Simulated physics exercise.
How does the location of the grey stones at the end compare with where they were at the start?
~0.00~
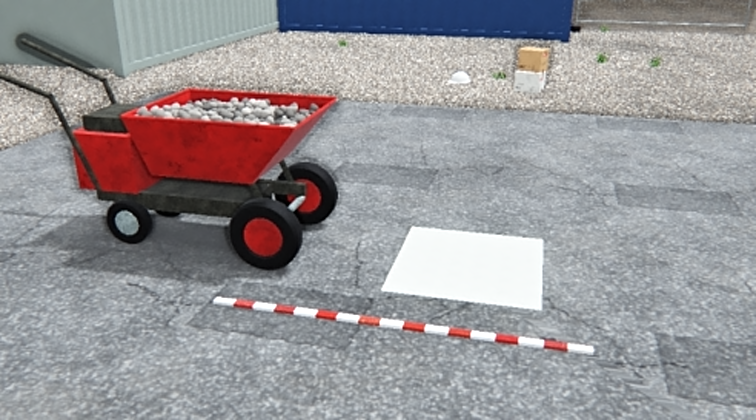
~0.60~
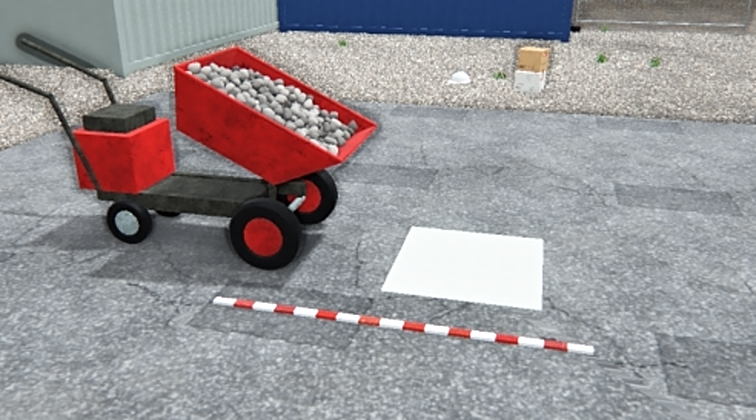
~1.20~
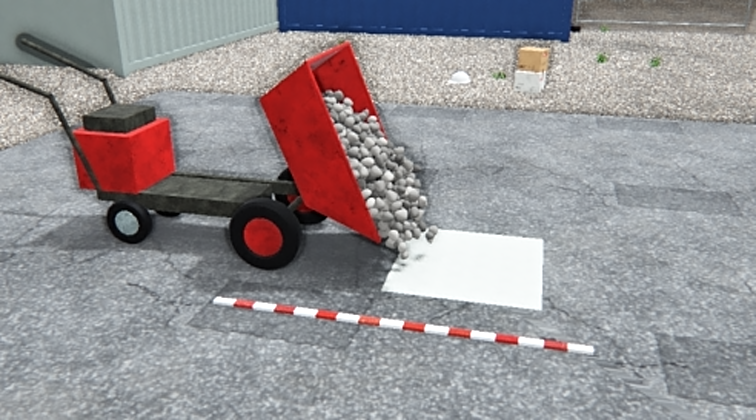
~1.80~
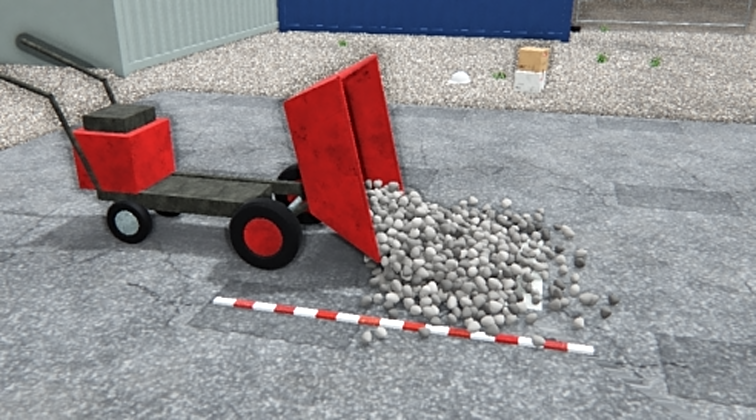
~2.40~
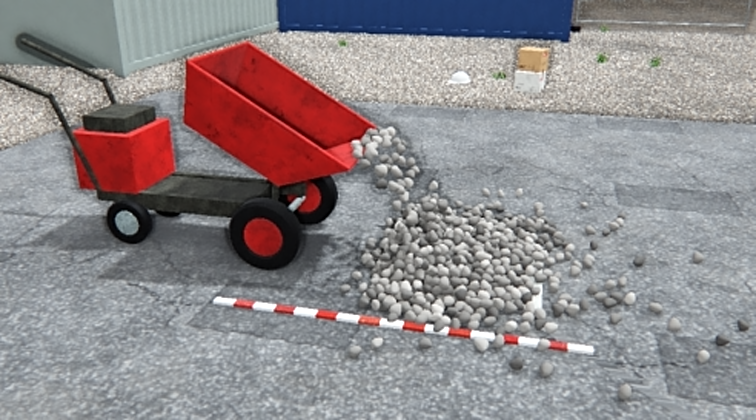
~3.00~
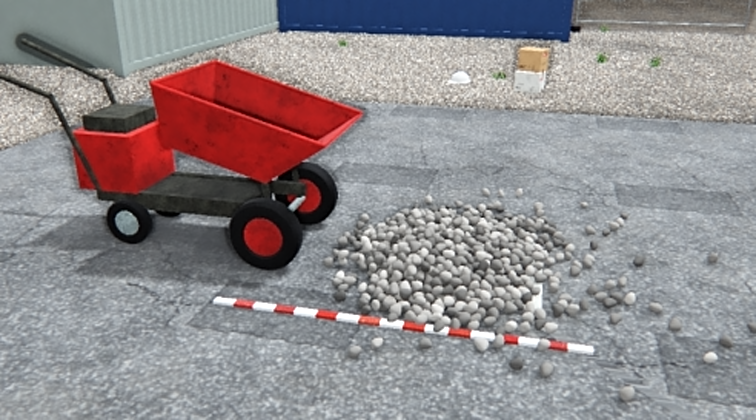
At the start the stones fill the red skip of the barrow on the left. By the end they lie in a spread-out heap on the ground to the right of the barrow, covering most of the white sheet, with some scattered around it.
